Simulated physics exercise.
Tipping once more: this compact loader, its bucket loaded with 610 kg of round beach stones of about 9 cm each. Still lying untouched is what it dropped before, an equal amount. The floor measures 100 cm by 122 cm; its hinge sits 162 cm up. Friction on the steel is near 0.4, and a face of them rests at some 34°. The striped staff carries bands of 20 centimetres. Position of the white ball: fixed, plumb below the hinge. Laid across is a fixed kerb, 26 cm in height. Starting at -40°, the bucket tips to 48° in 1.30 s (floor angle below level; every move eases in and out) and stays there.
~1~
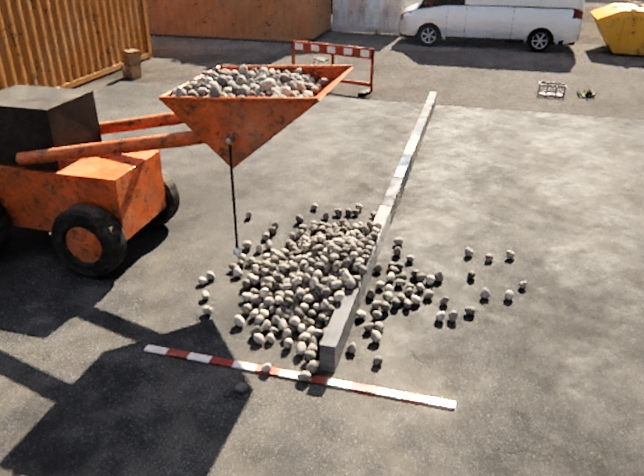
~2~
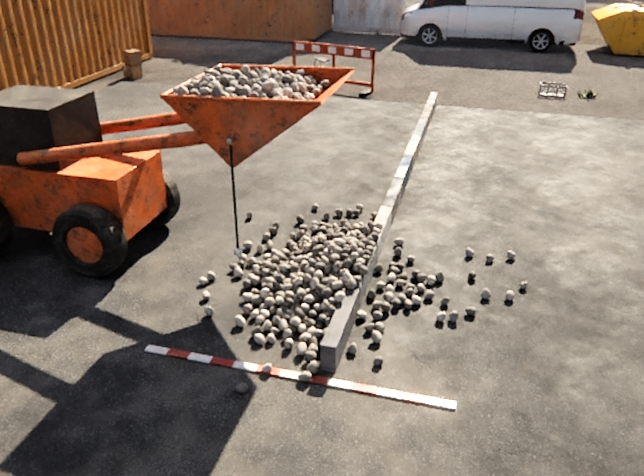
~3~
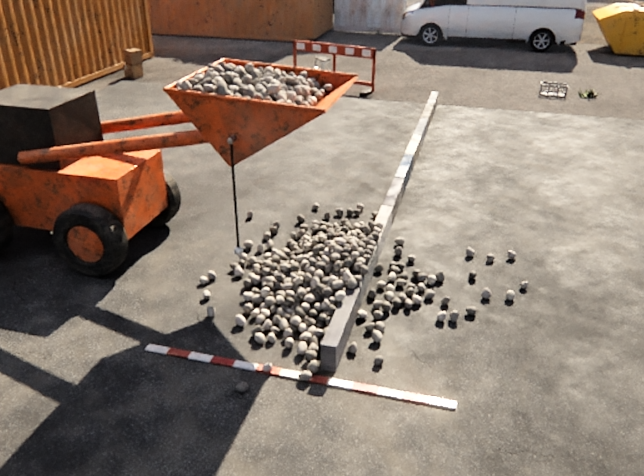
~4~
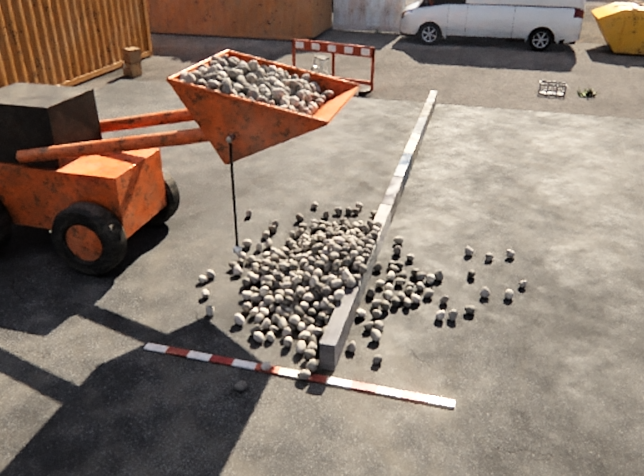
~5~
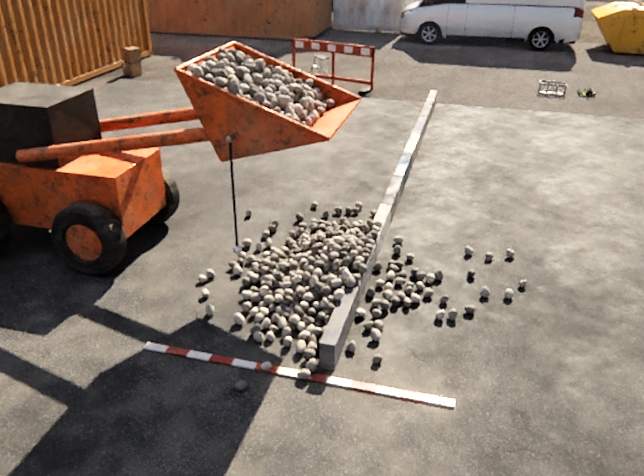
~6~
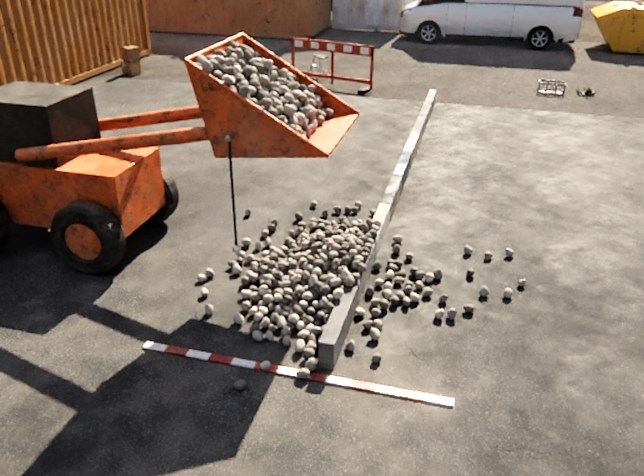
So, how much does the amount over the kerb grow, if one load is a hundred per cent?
It grows by around 42 per cent.
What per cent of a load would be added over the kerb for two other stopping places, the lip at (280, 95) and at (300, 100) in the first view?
Roughly 10 and 25 percent, in that order.
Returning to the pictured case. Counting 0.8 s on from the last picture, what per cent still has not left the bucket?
It still holds about 25 per cent.
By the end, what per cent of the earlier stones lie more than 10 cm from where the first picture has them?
The answer is about 35 per cent.
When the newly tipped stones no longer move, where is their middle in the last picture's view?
The centre sits about (346, 266).
Then, 0.4 s after the last picture the floor is at 35°; in per cent of one load, 95 in the bucket, 97 on this side of the kerb, 8 over the kerb; the foremost stones are at (490, 275).
Then, 0.8 s after the last picture the floor is at 48°; in per cent of one load, 24 in the bucket, 161 on this side of the kerb, 15 over the kerb; the foremost stones are at (490, 275).
Then, 1.2 s after the last picture the floor is at 48°; in per cent of one load, 0 in the bucket, 160 on this side of the kerb, 40 over the kerb; the foremost stones are at (499, 281).
Then, 4.0 s after the last picture the floor is at 48°; in per cent of one load, 0 in the bucket, 150 on this side of the kerb, 50 over the kerb; the foremost stones are at (601, 297). Net gain over the kerb, 42.
